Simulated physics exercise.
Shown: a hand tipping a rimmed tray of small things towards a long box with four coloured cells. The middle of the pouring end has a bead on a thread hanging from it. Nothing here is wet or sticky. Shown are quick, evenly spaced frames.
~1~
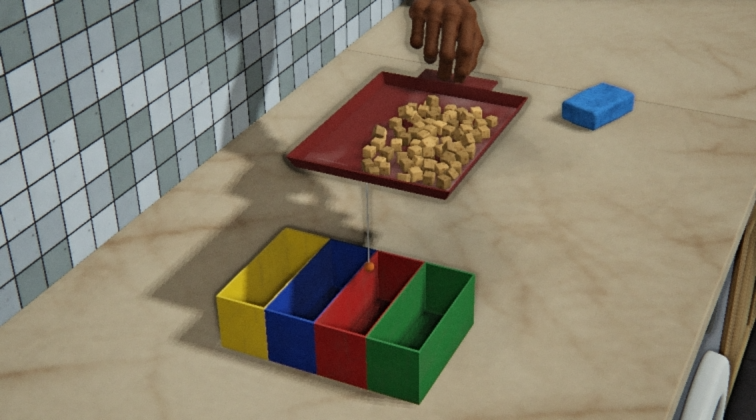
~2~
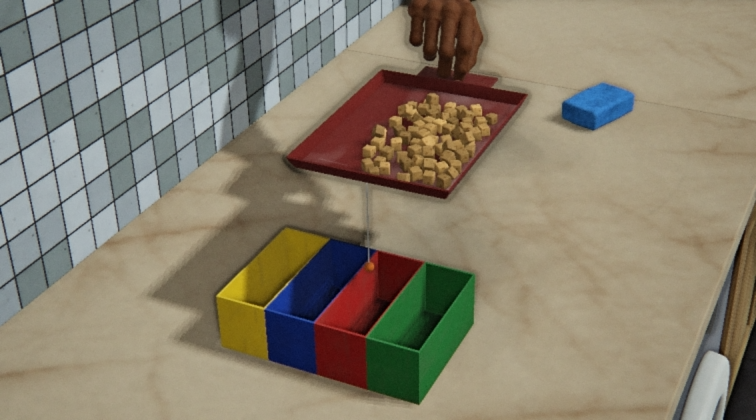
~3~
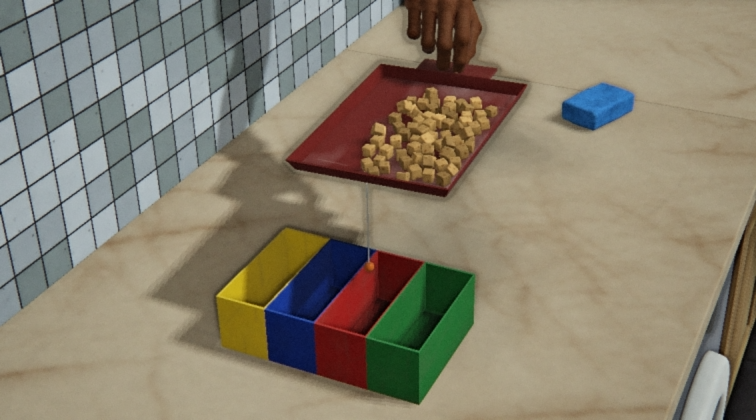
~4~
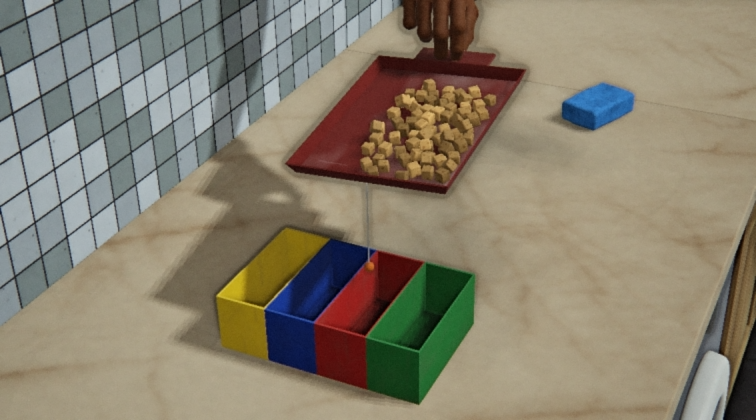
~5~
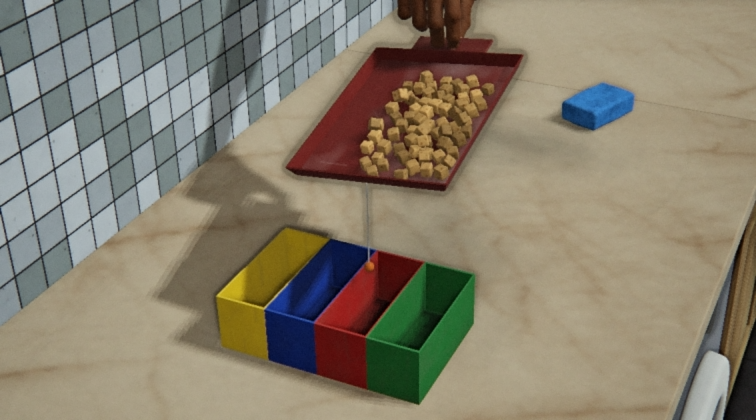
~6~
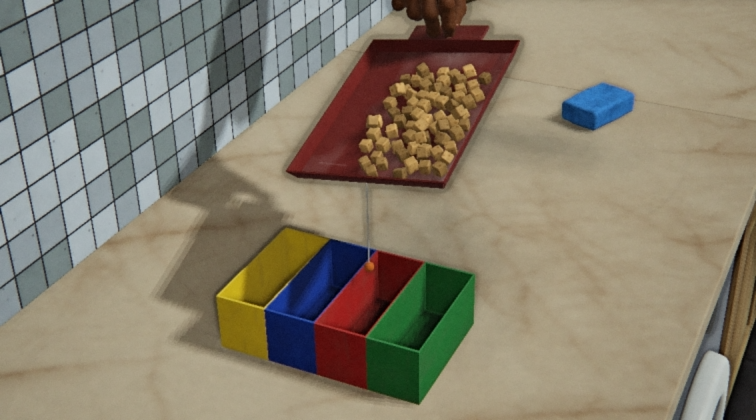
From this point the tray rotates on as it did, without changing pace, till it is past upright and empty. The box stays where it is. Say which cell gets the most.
Yellow.
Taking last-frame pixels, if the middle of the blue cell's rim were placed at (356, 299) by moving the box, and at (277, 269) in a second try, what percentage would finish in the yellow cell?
50 % and 10 %.
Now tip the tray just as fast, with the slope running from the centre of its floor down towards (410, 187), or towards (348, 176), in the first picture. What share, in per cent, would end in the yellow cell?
I'd say roughly 0 percent with the first slope, 30 percent with the other.
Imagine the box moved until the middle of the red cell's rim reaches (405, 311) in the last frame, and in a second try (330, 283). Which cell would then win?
In order of the tries: That yellow cell and blue.
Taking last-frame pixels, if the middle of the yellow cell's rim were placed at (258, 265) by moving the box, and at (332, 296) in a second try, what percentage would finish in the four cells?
Roughly 100 %, then roughly 20 %.
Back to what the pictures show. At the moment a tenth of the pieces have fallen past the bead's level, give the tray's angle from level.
About 65 degrees.
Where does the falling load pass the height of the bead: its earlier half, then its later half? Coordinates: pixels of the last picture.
Roughly at (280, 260) first, and then at (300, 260).
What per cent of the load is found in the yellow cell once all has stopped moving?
Roughly 60 %.
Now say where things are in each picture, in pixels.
The first picture shows corners of the pouring end (295, 155) and (446, 187), level; middle of the load (432, 143), small wooden cubes; bead on its thread (369, 267); yellow cell (243, 323); blue cell (291, 337); red cell (341, 351); green cell (393, 366).
The second picture shows corners of the pouring end (295, 155) and (445, 187), level; middle of the load (431, 142).
The third picture shows corners of the pouring end (294, 158) and (445, 185), tipped barely, lowest at the left corner; middle of the load (431, 138).
The fourth picture shows corners of the pouring end (294, 161) and (443, 182), tipped a little, lowest at the left corner; middle of the load (430, 132).
The fifth picture shows corners of the pouring end (294, 164) and (442, 180), tipped a little, lowest at the left corner; middle of the load (428, 126).
The sixth picture shows corners of the pouring end (294, 167) and (440, 177), tipped clearly, lowest at the left corner; middle of the load (426, 121); yellow cell (243, 323); blue cell (291, 337); red cell (341, 351); green cell (393, 366).
Just after the last frame, tray tipped steeply; roughly two thirds on the tray; about a tenth in the yellow cell; about a tenth in the blue cell; about a tenth falling or outside the box.
A moment on, tray tipped past a quarter turn; roughly half in the yellow cell; roughly a third in the blue cell; just a few in the red cell; about a tenth falling or outside the box.
Further on, tray tipped past a quarter turn; roughly half in the yellow cell; roughly a third in the blue cell; just a few in the red cell; about a tenth falling or outside the box.
When it is over, tray tipped past a quarter turn; roughly half in the yellow cell; roughly a third in the blue cell; just a few in the red cell; not one in the green cell; about a tenth outside the box.
